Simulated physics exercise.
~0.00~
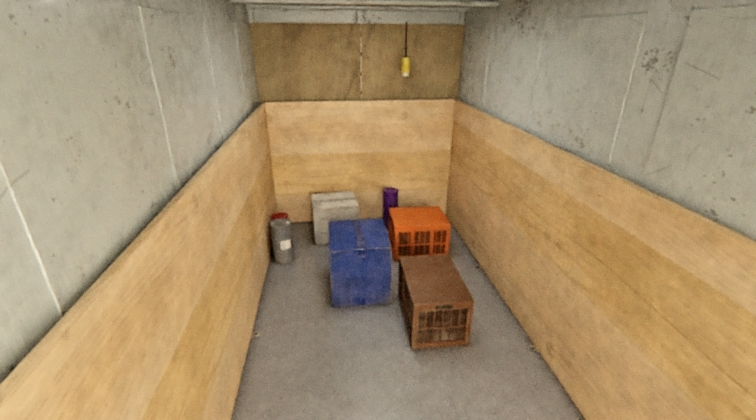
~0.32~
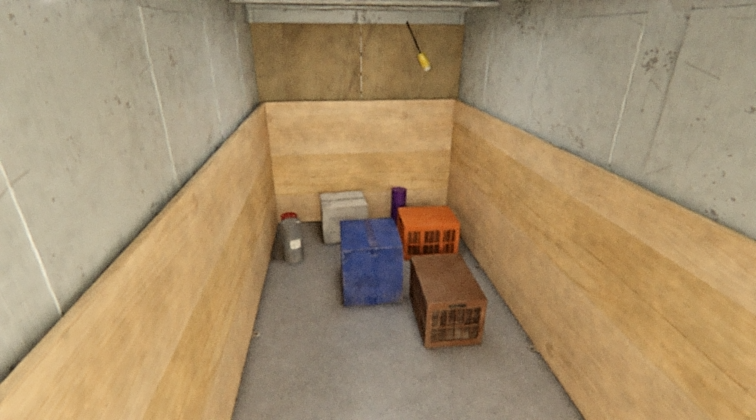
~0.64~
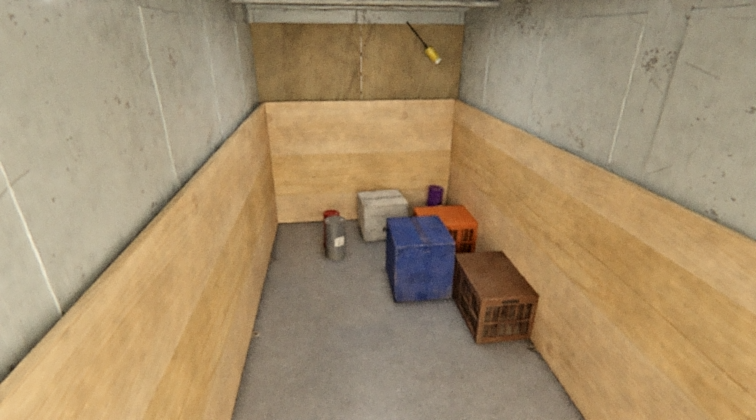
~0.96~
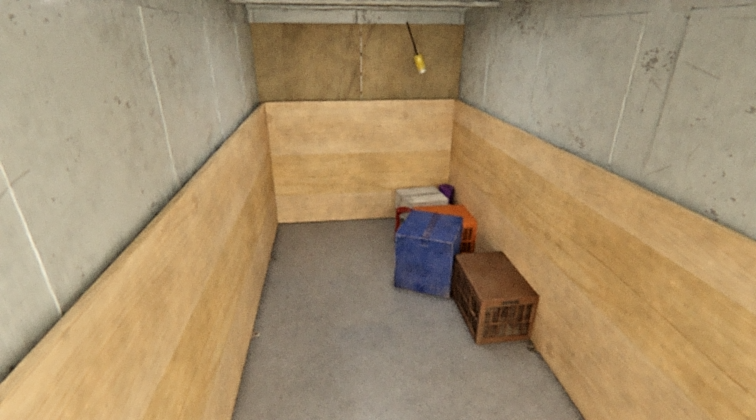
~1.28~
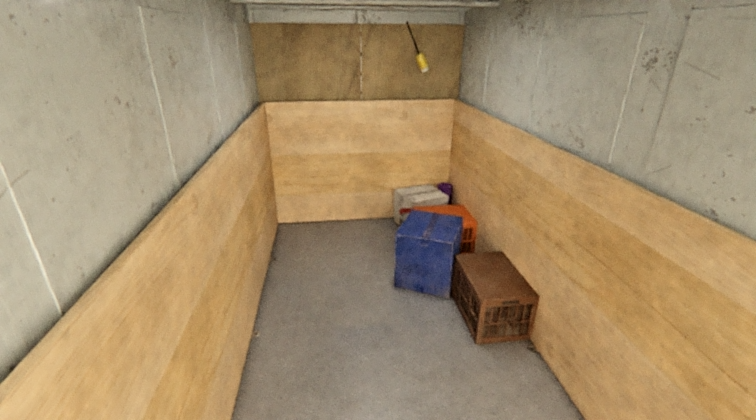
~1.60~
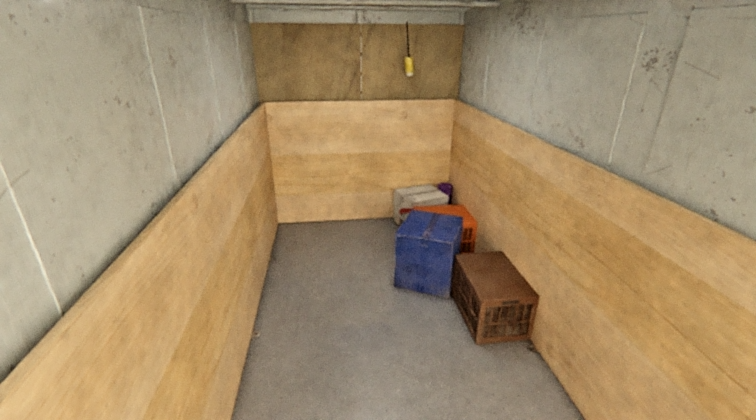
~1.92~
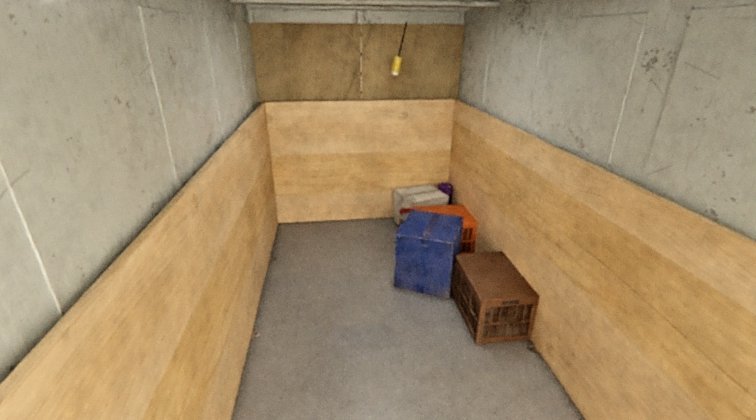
At first, a blue box, a brown chest, an orange chest, a white box and a few canisters stand loose on the floor of a van's load bay, while a small yellow lamp hangs near the bulkhead. The lamp swings to the right, and the whole load begins to slide that way. The items travel farther right, the brown chest coming up near the right wall. The others then bunch together toward that side, with the grey and red canisters disappearing from view. Finally, the lamp swings back leftward while the visible load stays still and upright.
